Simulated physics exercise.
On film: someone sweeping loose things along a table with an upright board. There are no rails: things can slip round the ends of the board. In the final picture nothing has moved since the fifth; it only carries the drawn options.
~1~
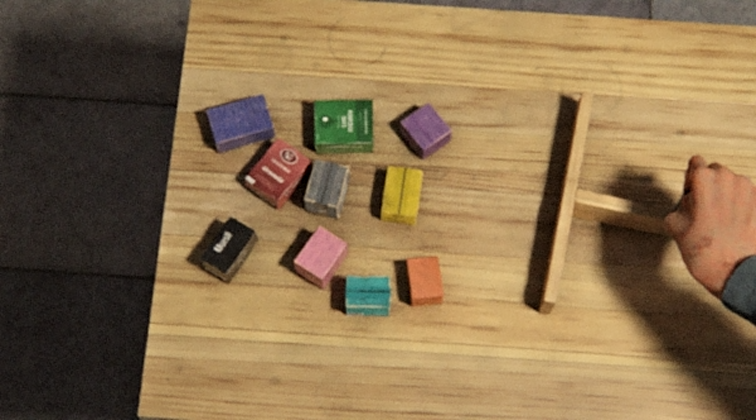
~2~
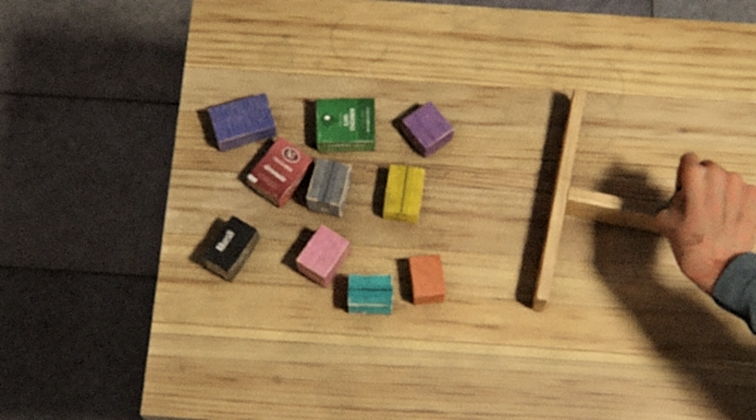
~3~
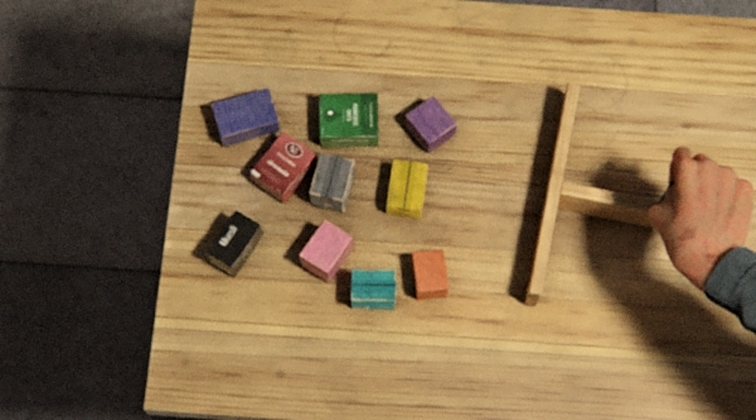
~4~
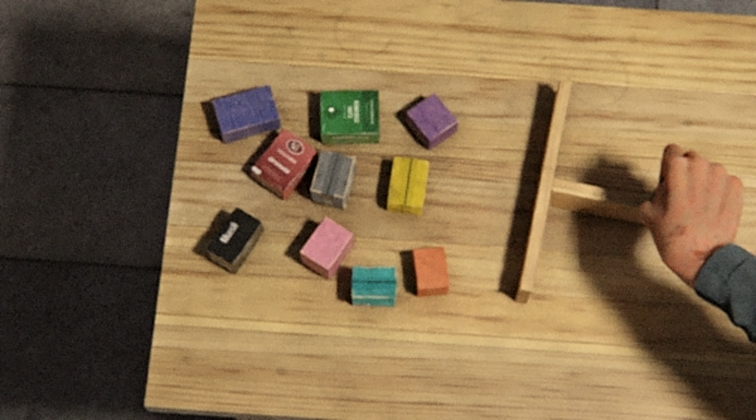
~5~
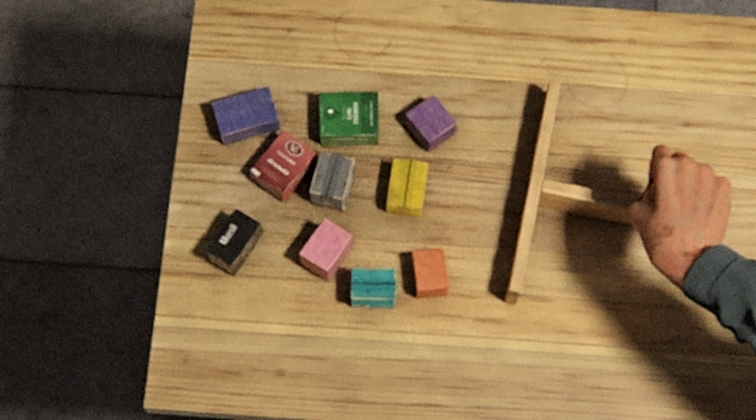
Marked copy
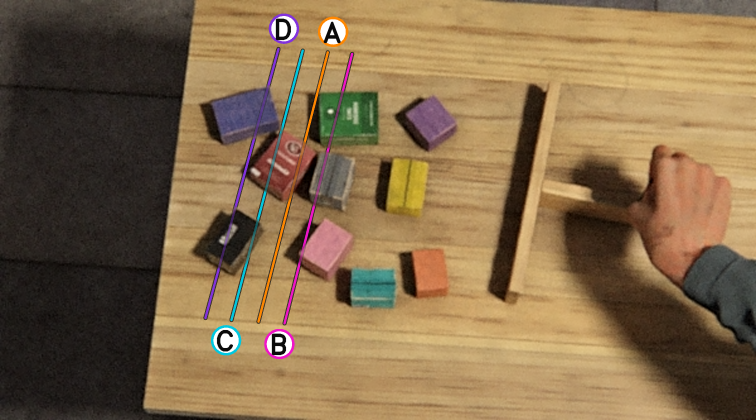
The clip shows ten small coloured boxes and blocks scattered on a wooden table while a hand at the right slides an upright board a short way left toward them; the board does not touch them.
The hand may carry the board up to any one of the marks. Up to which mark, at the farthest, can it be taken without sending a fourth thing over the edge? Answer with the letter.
Line D.
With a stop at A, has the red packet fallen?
By then, no.
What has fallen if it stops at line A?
The blue block goes over.
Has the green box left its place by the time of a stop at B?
Yes.
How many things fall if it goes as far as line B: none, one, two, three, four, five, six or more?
The count is none.
On the marked copy, A at (294, 182); B at (320, 184); C at (268, 180); D at (243, 179).
With D. Early on, board (430, 177); turquoise box (347, 291); purple block (410, 120).
Further on, board (324, 170); blue block (203, 108); black packet (218, 242).
At the end, board (245, 164); black packet over the edge; red packet over the edge; three fallen.
As for the rest, A is within the limit but short; B is within the limit but short; C is within the limit but short.
